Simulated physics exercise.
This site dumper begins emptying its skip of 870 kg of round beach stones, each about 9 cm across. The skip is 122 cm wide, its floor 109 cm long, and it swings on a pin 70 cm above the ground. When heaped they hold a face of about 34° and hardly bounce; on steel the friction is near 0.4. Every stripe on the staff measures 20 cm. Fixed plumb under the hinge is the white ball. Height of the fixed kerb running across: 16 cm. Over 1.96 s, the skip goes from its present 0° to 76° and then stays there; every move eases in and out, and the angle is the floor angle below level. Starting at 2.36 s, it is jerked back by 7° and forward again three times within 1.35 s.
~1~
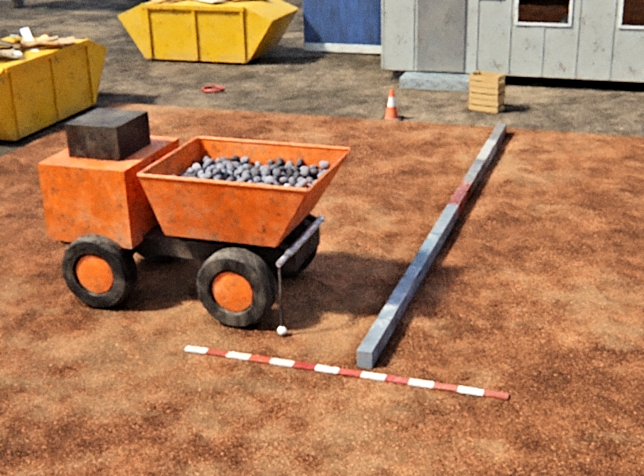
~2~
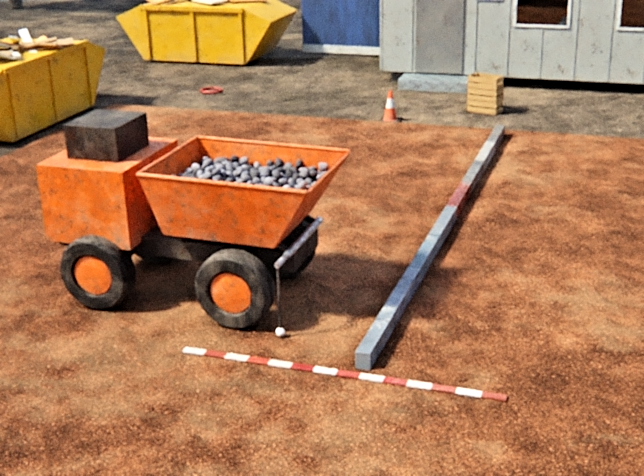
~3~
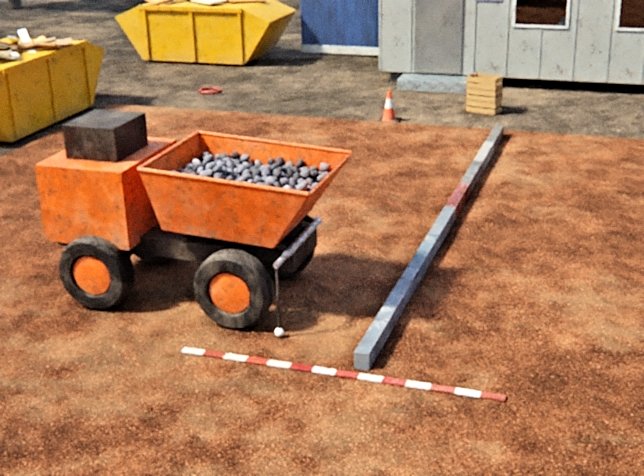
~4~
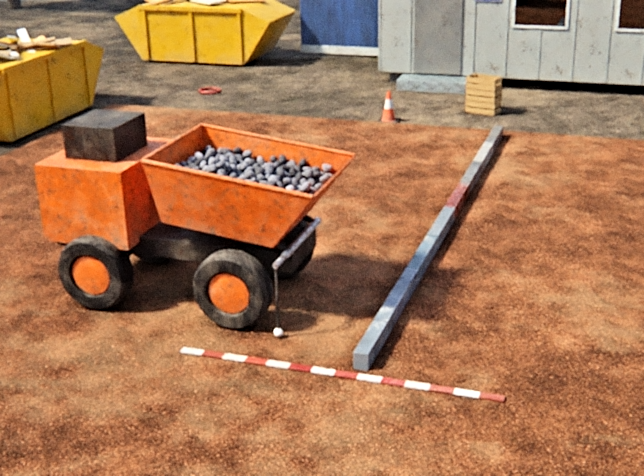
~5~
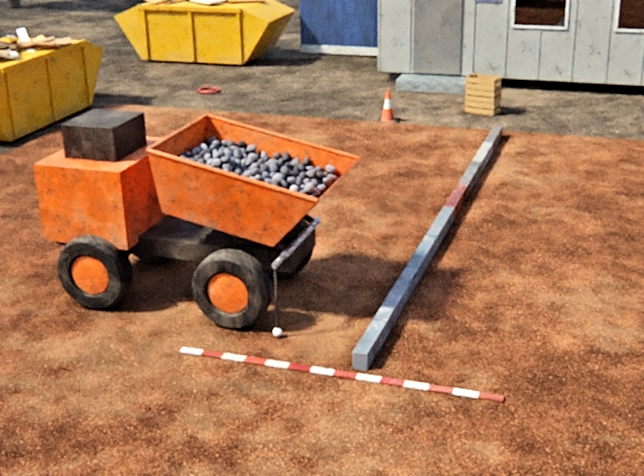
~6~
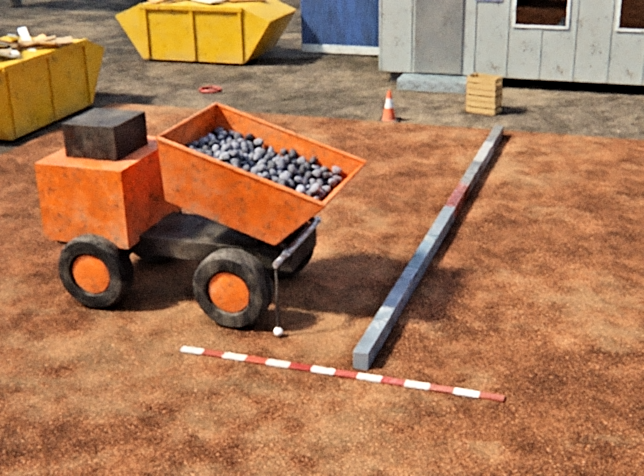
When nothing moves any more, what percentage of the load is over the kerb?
About 95 per cent.
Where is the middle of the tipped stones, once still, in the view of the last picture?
Their middle ends up near (445, 315).
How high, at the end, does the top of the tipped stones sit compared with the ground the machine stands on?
Roughly 42 cm above ground level.
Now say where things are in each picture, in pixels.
The skip is at 0°, its lip at (307, 191); the top of the load is at (256, 171), in the first picture.
Lip at (307, 193), floor tilted 1°, highest stones at (247, 173), in the second picture.
Lip at (309, 194), floor tilted 3°, highest stones at (239, 167), in the third picture.
Lip at (313, 197), floor tilted 7°, highest stones at (211, 159), in the fourth picture.
Lip at (318, 201), floor tilted 11°, highest stones at (211, 150), in the fifth picture.
The skip is at 17°, its lip at (325, 205); the top of the load is at (216, 139), in the sixth picture.
A little later the floor is at 64°; 100 % in the skip; the foremost stones are at (371, 232).
Then the floor is at 76°; 57 % in the skip, 4 % on this side of the kerb, 39 % over the kerb; the foremost stones are at (489, 336).
Later still the floor is at 76°; 0 % in the skip, 6 % on this side of the kerb, 94 % over the kerb; the foremost stones are past the picture's edge.
In the end the floor is at 76°; 0 % in the skip, 7 % on this side of the kerb, 93 % over the kerb; the foremost stones are past the picture's edge.
